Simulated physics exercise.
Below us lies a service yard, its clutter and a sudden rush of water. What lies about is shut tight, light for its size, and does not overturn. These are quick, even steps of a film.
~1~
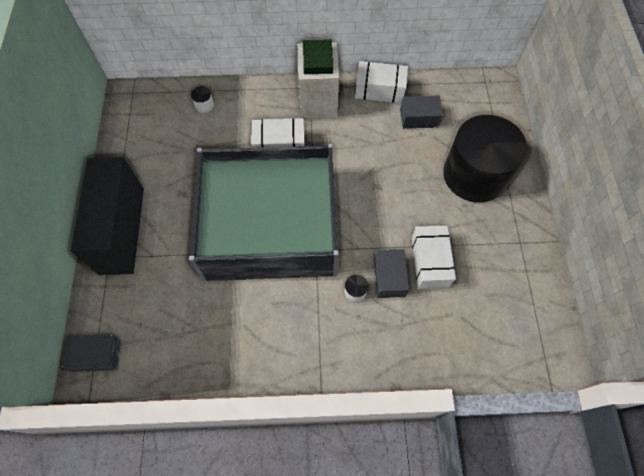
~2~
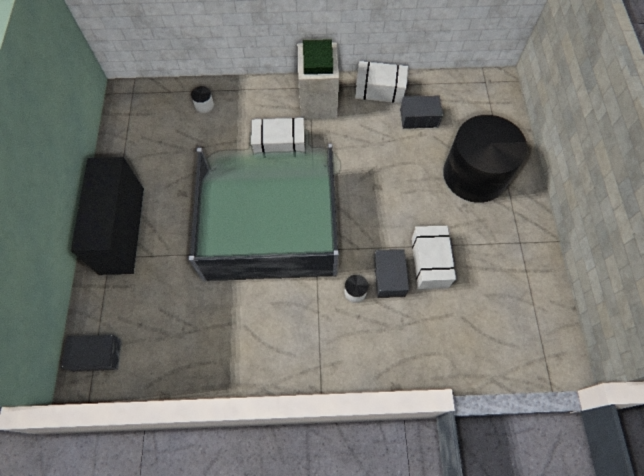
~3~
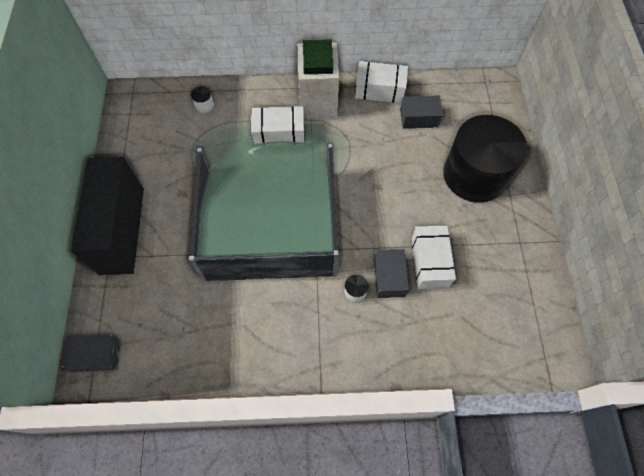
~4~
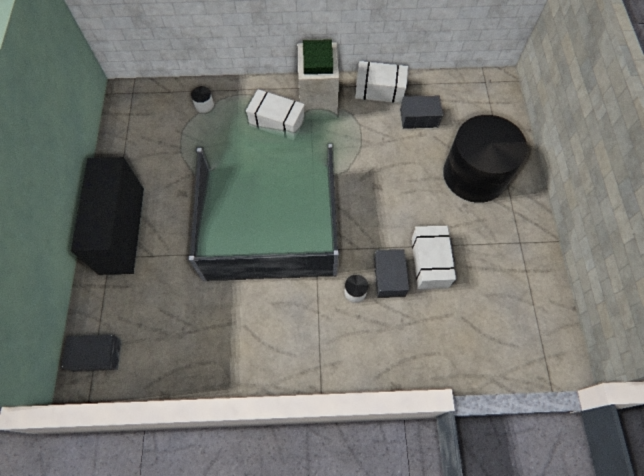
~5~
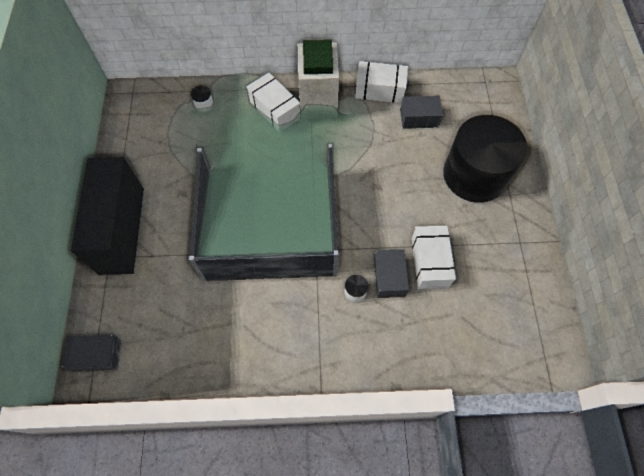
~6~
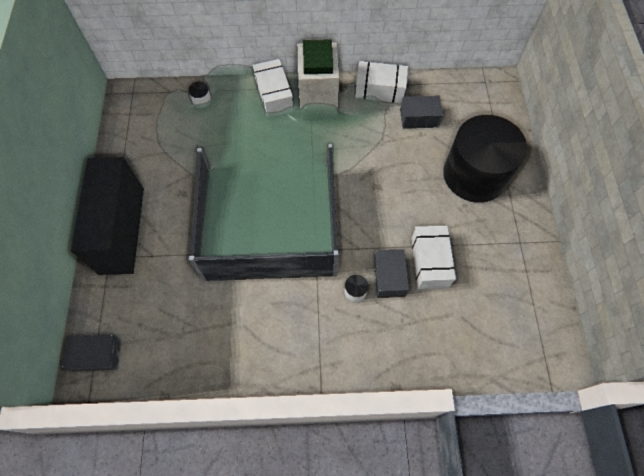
In a walled service yard, green water spreads from the far side of a square tank, where the wall is gone, pushing a white strapped trunk back and turning it beside the planter, then slightly shifting a small pail.
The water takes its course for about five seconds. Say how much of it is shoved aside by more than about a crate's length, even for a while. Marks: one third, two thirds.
Share: Between one and two thirds.
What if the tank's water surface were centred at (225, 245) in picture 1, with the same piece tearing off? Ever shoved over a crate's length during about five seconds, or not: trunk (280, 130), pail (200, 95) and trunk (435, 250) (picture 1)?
As listed: Swept aside, pushed that far, no.
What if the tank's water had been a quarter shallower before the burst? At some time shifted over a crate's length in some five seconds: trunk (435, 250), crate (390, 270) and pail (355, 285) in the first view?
In turn: Not that far, not that far, short of that.
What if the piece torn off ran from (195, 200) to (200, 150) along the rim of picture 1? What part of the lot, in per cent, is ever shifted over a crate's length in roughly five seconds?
Near 10 in a hundred.
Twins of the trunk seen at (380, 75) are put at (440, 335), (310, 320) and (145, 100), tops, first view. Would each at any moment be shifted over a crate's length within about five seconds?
As listed: Under that, less than that, shifted that much.
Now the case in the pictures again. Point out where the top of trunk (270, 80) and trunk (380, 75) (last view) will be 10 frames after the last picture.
Roughly at (223, 89) and (417, 63).
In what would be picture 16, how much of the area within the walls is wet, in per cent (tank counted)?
I make it 45 per cent.
A moment on, 2 of 8 are well off their spots; 1 afloat.
Next, 4 of 8 are well off their spots; 1 afloat.
Later, 4 of 8 are well off their spots; 3 afloat.
In the end, 5 of 8 are well off their spots, and 5 have been at some point; 1 afloat.
